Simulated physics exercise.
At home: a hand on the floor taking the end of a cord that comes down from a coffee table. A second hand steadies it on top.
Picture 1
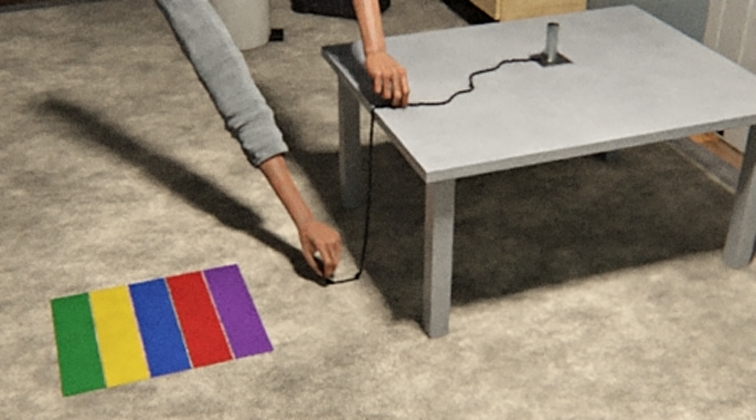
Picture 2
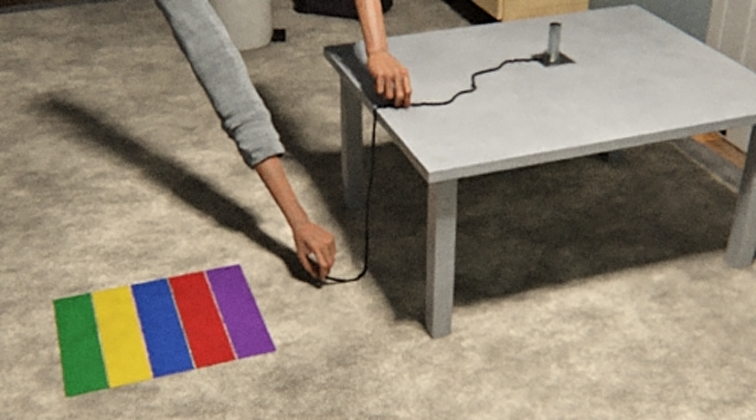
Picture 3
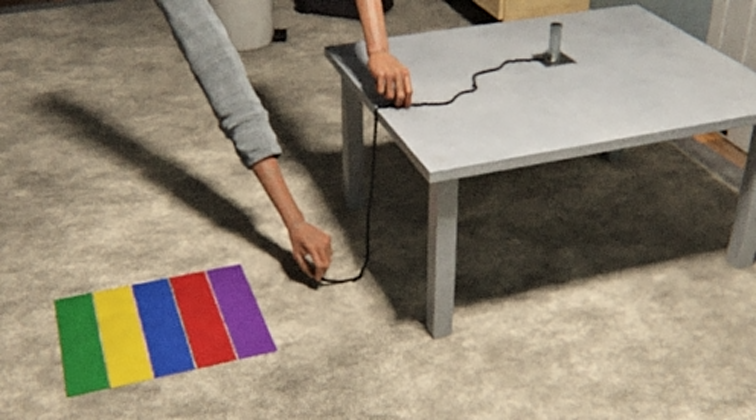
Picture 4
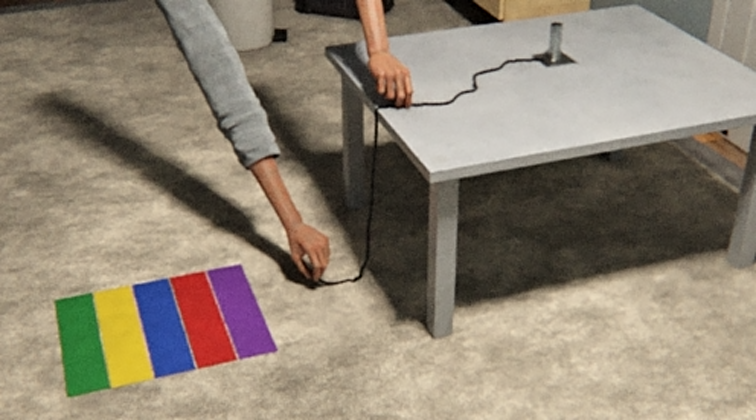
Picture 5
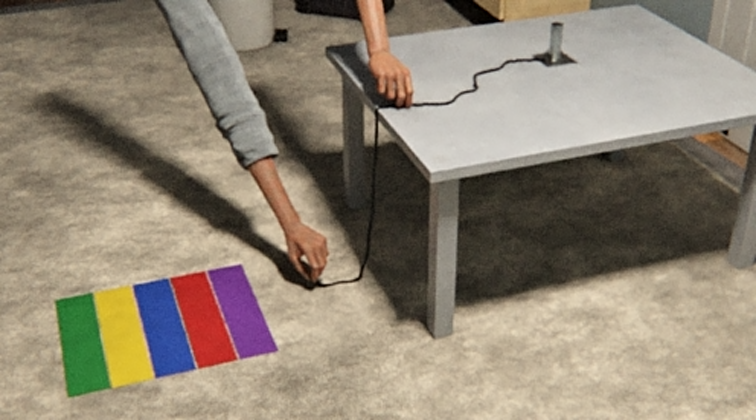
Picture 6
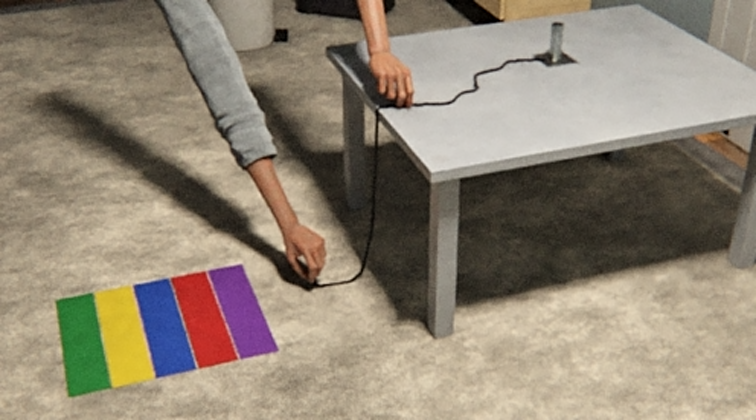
A carpeted room is seen from above at an angle, with a grey coffee table standing on the right. A black cord runs from a small metal post across the tabletop, under one hand at the edge, and down to another hand near the floor, right of green, yellow, blue, red and purple stripes. The lower hand edges very slightly left with the cord's end, while the upper hand and camera stay practically still.
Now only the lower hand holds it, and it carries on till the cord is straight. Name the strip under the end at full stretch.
It halts on the blue strip.
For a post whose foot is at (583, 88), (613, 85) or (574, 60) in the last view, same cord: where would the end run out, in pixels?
About (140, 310), (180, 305) and (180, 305).
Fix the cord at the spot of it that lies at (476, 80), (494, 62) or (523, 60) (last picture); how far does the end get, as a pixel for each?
Try by try, around (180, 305), (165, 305) and (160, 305).
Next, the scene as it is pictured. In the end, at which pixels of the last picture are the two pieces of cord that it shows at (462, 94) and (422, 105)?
Near (424, 93) and (377, 107).
Early on, end near (235, 293); over purple.
Midway, end near (186, 303); over red.
At the end of the slack, end near (157, 308); over blue. Over blue.
